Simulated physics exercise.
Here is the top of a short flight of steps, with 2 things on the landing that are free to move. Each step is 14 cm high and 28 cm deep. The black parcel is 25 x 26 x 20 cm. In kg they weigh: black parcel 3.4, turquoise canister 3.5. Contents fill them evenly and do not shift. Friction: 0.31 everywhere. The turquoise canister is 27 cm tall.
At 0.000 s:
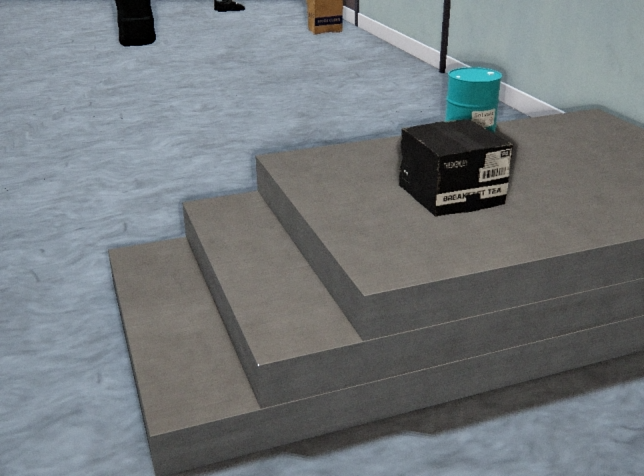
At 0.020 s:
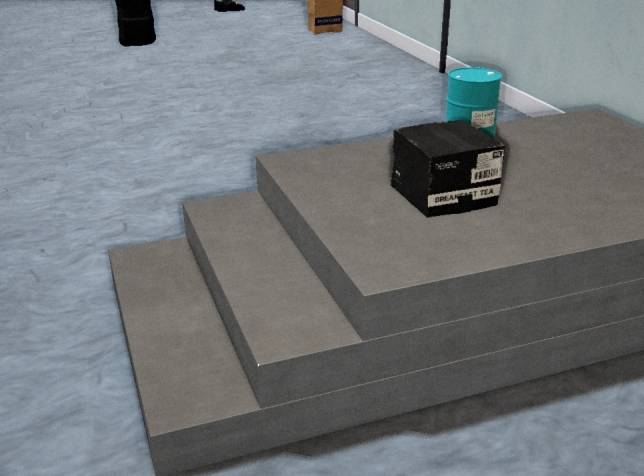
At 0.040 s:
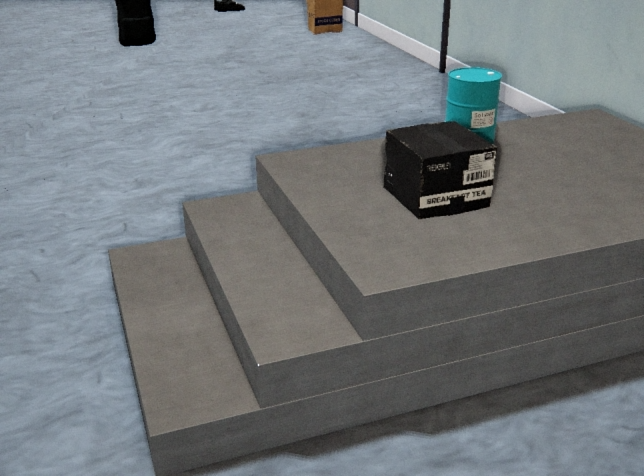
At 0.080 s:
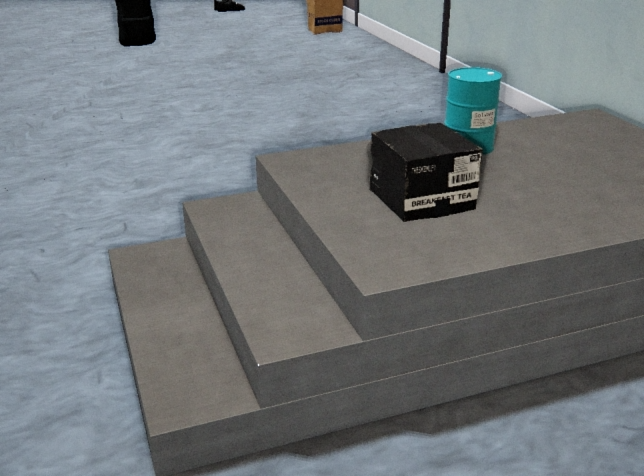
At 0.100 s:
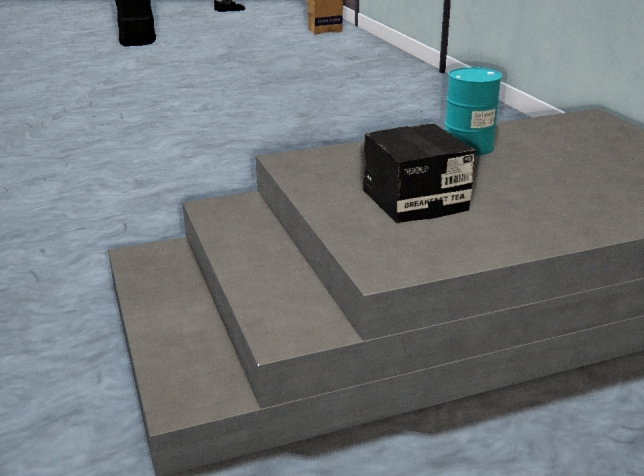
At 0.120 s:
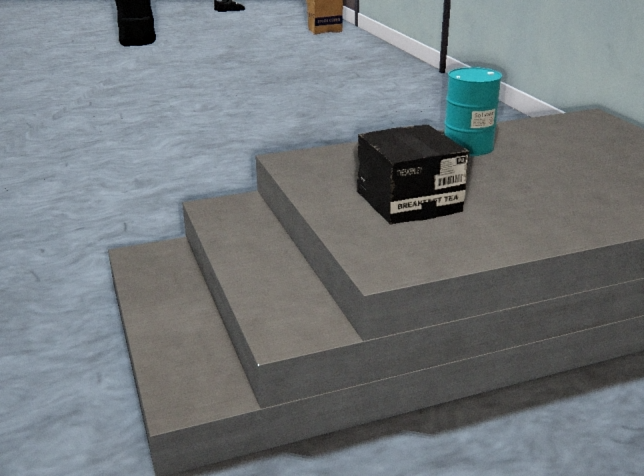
On a grey stepped landing, a black parcel slides slightly left past a turquoise canister.
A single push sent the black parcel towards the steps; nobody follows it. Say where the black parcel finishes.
It ends upstairs still.
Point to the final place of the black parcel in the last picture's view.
Near (355, 181).
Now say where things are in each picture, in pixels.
Edge 49 cm ahead; black parcel (453, 166); turquoise canister (472, 111), in the first picture.
Edge 46 cm ahead; black parcel (445, 167); turquoise canister (472, 111), in the second picture.
Edge 44 cm ahead; black parcel (438, 168); turquoise canister (472, 111), in the third picture.
Edge 39 cm ahead; black parcel (423, 170); turquoise canister (472, 111), in the fourth picture.
Edge 36 cm ahead; black parcel (416, 171); turquoise canister (472, 111), in the fifth picture.
Edge 34 cm ahead; black parcel (410, 173); turquoise canister (472, 111), in the sixth picture.
After 0.22 s, edge 25 cm ahead; black parcel near (383, 177).
After 0.32 s, edge 19 cm ahead; black parcel near (365, 179).
After 0.42 s, edge 16 cm ahead; black parcel near (356, 181).
At rest (0.9 s), edge 16 cm ahead; turquoise canister in place, give or take 12 cm. Seen from the same camera at the end, black parcel near (355, 181).
